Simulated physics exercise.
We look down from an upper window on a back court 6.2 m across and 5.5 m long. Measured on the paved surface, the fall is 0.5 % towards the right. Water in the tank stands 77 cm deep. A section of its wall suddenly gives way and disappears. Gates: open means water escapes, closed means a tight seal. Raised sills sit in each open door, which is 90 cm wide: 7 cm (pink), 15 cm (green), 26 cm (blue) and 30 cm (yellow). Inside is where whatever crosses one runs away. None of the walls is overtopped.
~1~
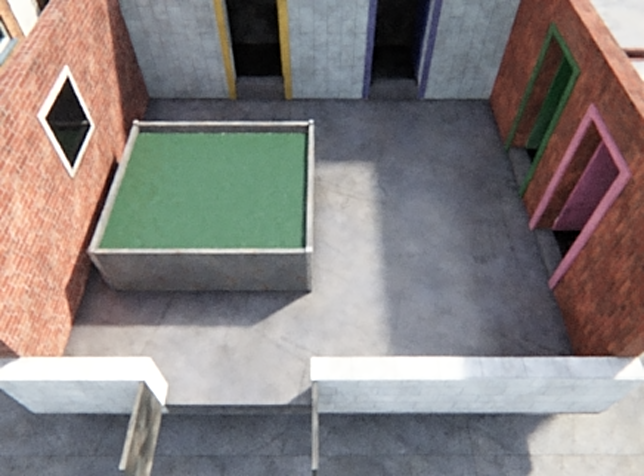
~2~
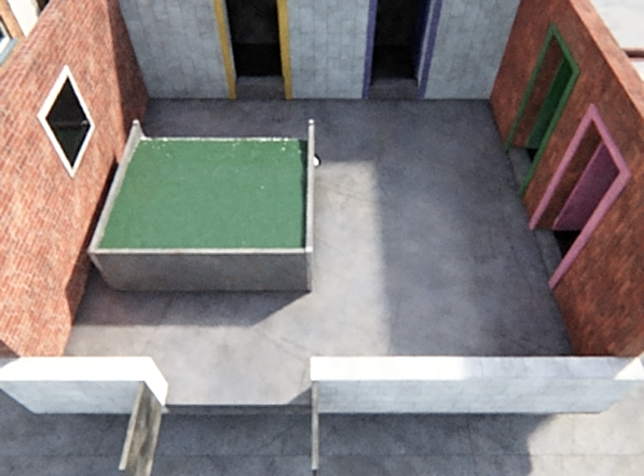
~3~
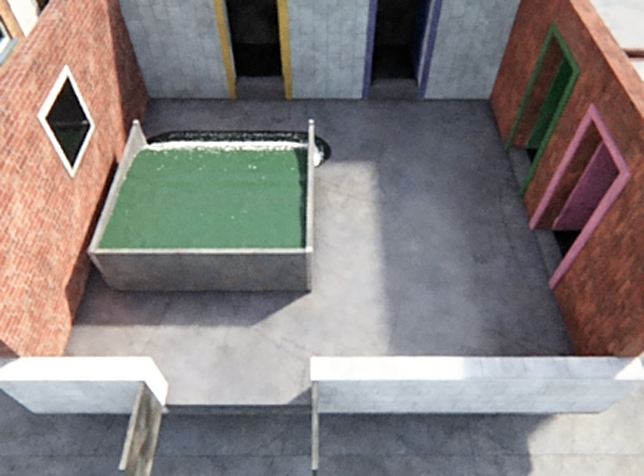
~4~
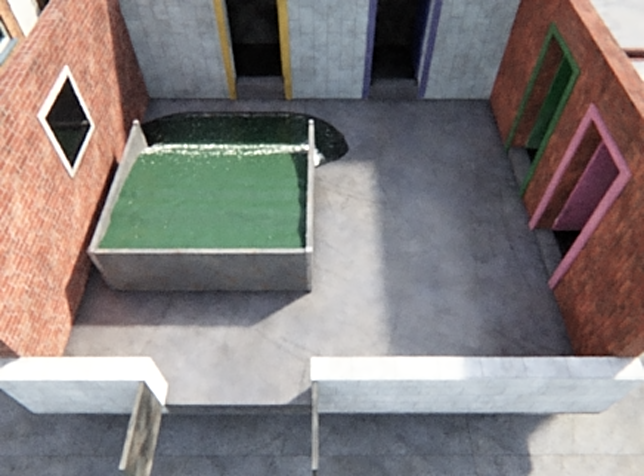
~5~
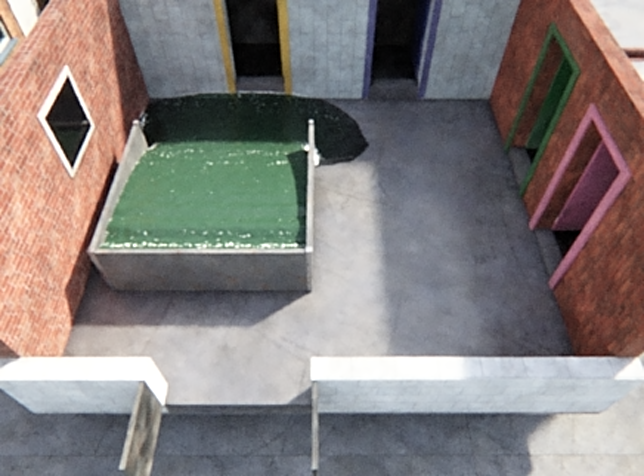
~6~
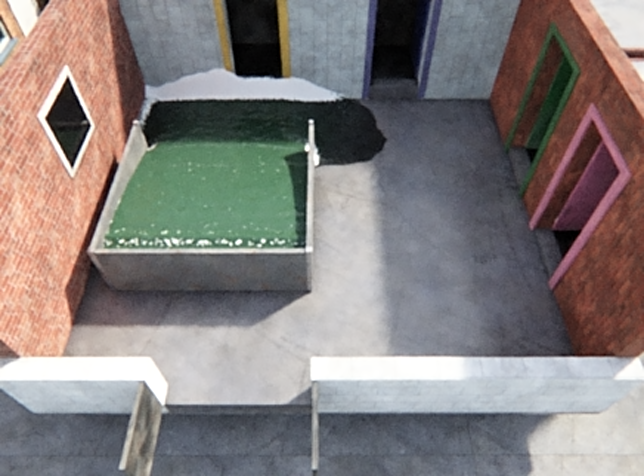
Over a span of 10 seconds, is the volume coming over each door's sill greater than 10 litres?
Within 10 seconds: At the pink door, greater; at the green door, greater; at the blue door, not greater; at the yellow door, greater.
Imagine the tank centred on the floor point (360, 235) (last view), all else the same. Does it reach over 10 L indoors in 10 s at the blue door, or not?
Against the limit, the blue door gets more than that.
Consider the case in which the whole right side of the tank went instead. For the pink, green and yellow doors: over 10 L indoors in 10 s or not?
Outcomes - pink: Exceeded, green: Exceeded, yellow: Not exceeded.
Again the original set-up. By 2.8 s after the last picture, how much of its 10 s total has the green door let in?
Roughly 15%.
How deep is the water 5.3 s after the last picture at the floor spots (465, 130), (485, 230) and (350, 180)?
Depths: About 19, 12 and 0 centimetres.
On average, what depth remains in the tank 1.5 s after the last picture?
It averages close to 25 cm.
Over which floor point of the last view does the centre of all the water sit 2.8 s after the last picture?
About (284, 163).
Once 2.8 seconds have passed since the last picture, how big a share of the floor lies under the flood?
Around 65 per cent.
Then, 0.7 s after the last picture water covers 30 % of the floor and is deepest (62 cm) near (150, 99); pink door not reached, green door not reached, blue door 14 cm at the sill, 0 L in, yellow door 56 cm at the sill, 79 L in.
Then, 1.5 s after the last picture water covers 40 % of the floor and is deepest (52 cm) near (160, 99); pink door not reached, green door not reached, blue door 20 cm at the sill, 0 L in, yellow door 51 cm at the sill, 197 L in.
Then, 2.8 s after the last picture water covers 65 % of the floor and is deepest (43 cm) near (53, 383); pink door 9 cm at the sill, 0 L in, green door 25 cm at the sill, 14 L in, blue door 16 cm at the sill, 0 L in, yellow door 26 cm at the sill, 255 L in.
Then, 5.3 s after the last picture water covers 90 % of the floor and is deepest (25 cm) near (540, 369); pink door 10 cm at the sill, 24 L in, green door 19 cm at the sill, 81 L in, blue door 13 cm at the sill, 0 L in, yellow door 13 cm at the sill, 257 L in.
Then, 9.3 s after the last picture water covers 100 % of the floor and is deepest (24 cm) near (85, 291); pink door 15 cm at the sill, 60 L in, green door 14 cm at the sill, 87 L in, blue door 12 cm at the sill, 0 L in, yellow door 13 cm at the sill, 257 L in.
